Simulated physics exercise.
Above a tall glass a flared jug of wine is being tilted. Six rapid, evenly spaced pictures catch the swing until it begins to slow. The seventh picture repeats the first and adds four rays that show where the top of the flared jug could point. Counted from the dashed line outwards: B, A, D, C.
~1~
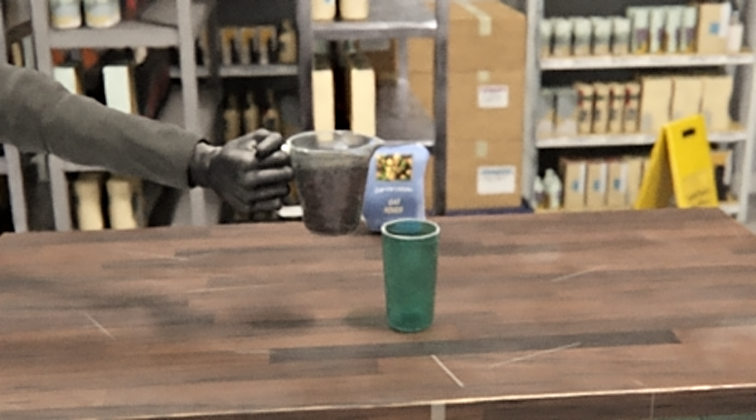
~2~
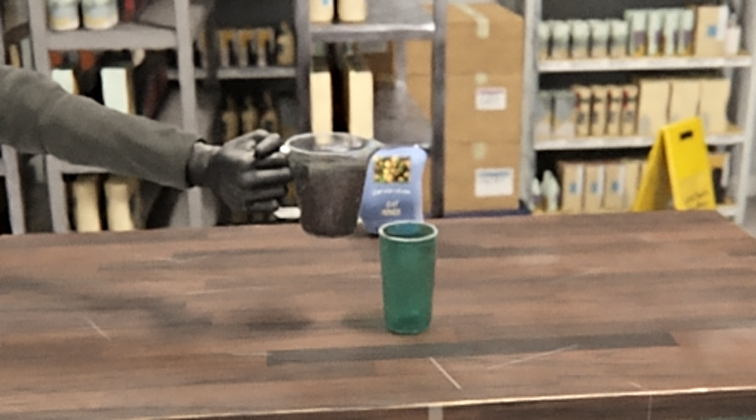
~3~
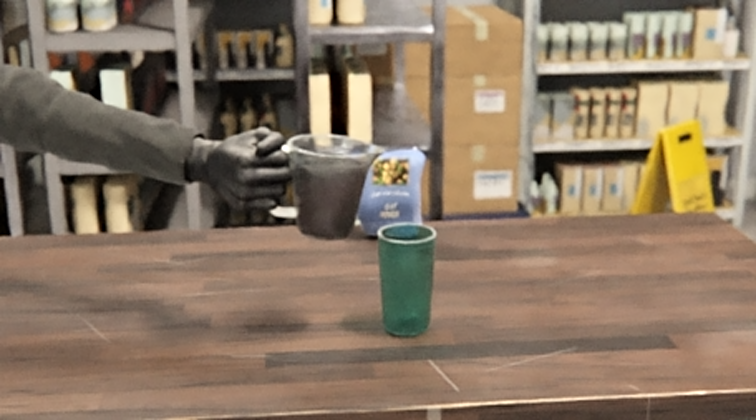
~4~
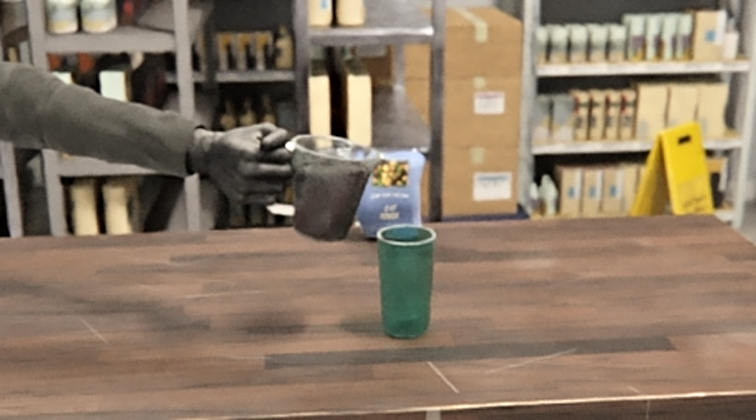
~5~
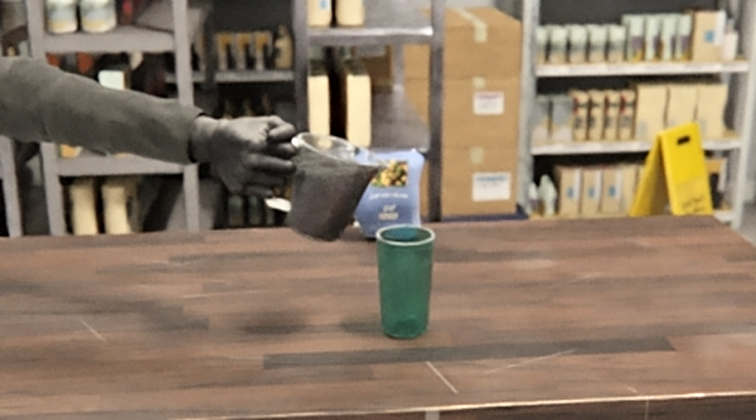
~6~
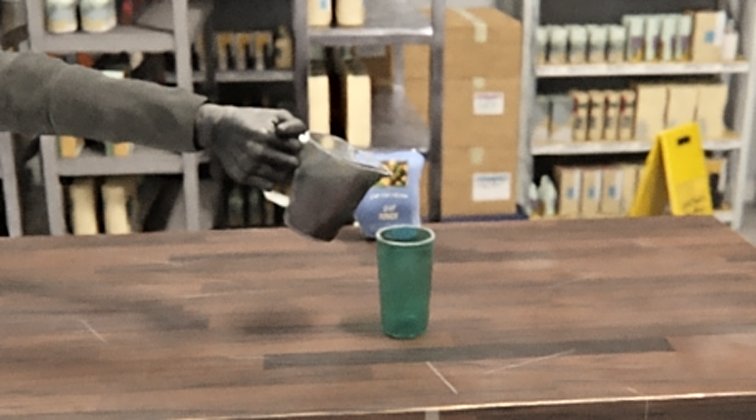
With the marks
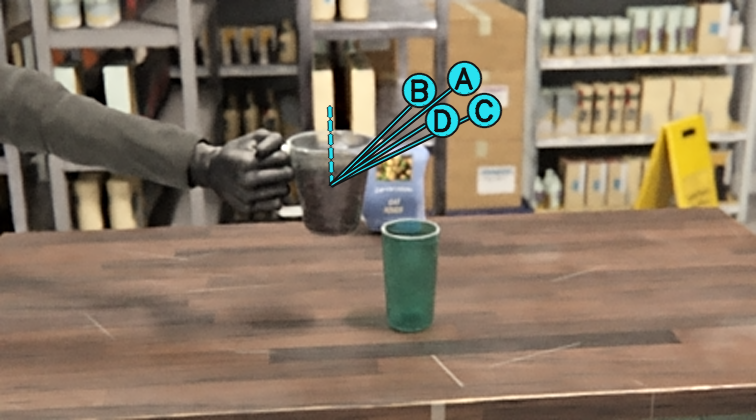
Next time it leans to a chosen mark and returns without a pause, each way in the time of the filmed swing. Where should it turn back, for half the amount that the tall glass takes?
Mark D does it best.
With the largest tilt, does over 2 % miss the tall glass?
No.
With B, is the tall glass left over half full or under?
Under.
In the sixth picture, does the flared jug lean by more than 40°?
No.
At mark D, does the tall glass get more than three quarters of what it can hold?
No, it does not.
On the marked copy, A at (451, 88); B at (410, 106); C at (469, 117); D at (425, 125).
With A, the tall glass ends with about 38 % of what it can hold.
With B, the tall glass ends with about 26 % of what it can hold.
With C, the tall glass ends with about 64 % of what it can hold.
With D, the tall glass ends with about 50 % of what it can hold.
